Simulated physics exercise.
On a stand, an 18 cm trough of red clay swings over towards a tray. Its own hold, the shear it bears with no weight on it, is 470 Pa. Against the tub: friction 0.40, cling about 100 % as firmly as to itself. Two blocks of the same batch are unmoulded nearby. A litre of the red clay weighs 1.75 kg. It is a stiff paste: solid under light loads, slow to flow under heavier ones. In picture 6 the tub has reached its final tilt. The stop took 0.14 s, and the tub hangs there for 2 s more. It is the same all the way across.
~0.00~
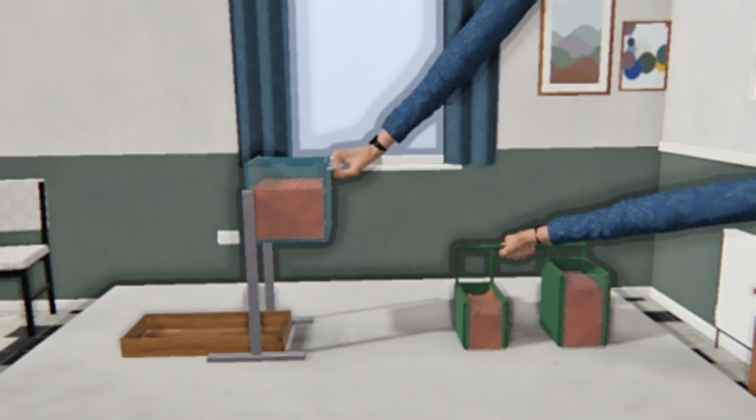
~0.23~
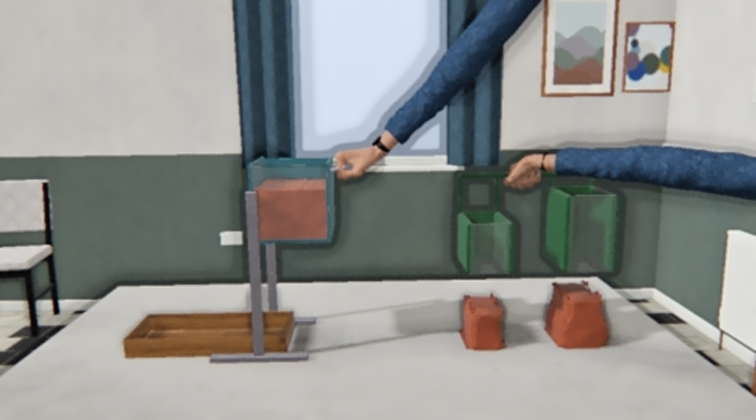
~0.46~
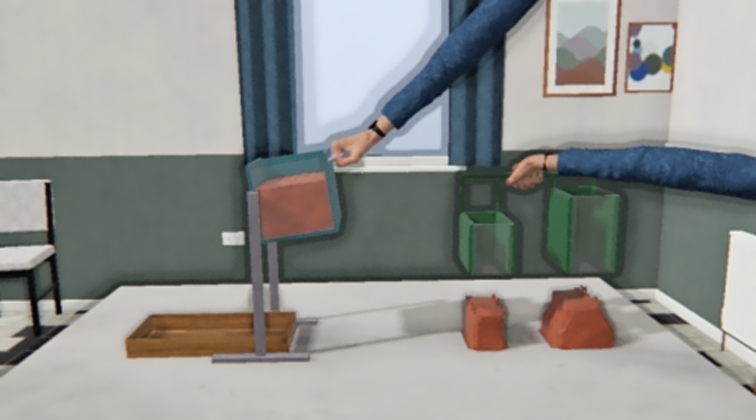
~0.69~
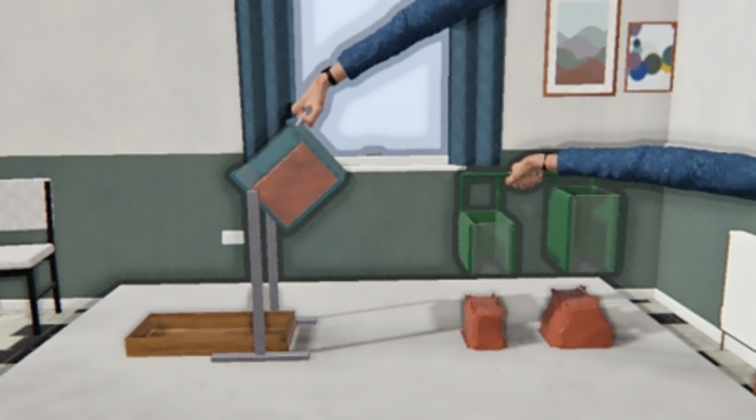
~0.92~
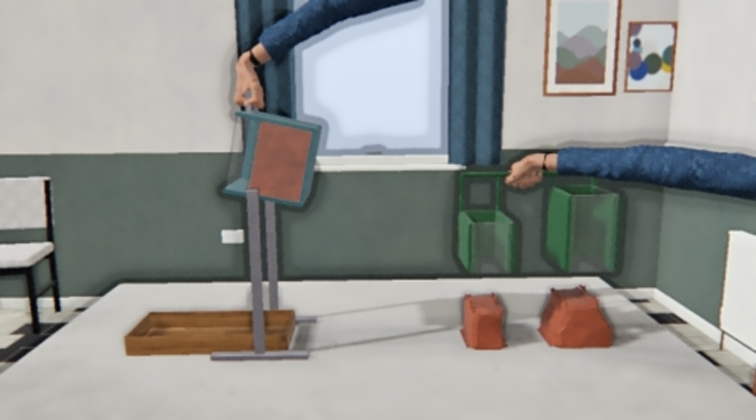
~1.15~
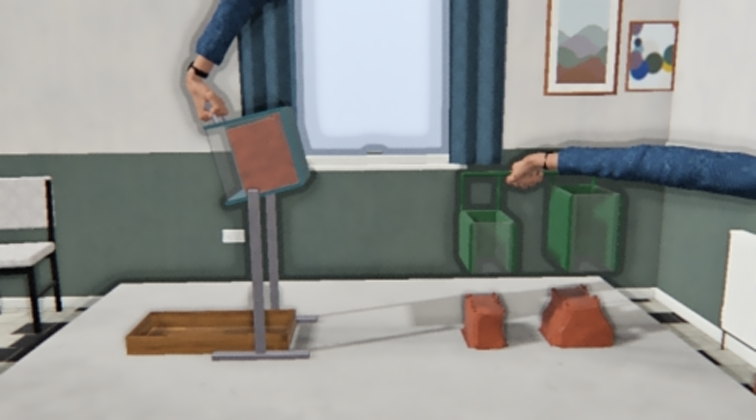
In this clip, one hand lifts two green moulds off red clay blocks, and the larger right block sags slightly. Another hand then swings a clear blue-edged tub of red clay leftward onto its side, the clay staying inside.
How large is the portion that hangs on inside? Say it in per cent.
Expect roughly 46 %.
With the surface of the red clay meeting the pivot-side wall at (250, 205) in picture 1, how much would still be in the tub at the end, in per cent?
In that case some 55 per cent.
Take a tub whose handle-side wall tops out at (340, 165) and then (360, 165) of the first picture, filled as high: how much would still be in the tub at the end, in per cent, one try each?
In turn about 40 %, 35 %.
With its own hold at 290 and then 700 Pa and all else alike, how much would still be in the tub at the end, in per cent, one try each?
In turn about 45 %, 100 %.
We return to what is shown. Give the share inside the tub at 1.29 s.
About 100 %.
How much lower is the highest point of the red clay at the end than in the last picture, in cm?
Some 0 cm.
After 1.29 s, the tub is at 103 degrees and holds 100 %.
After 1.46 s, the tub is at 103 degrees and holds 62 %.
After 1.63 s, the tub is at 103 degrees and holds 46 %.
After 1.80 s, the tub is at 103 degrees and holds 46 %.
After 3.15 s, at the end, the tub is at 103 degrees and holds 46 %.
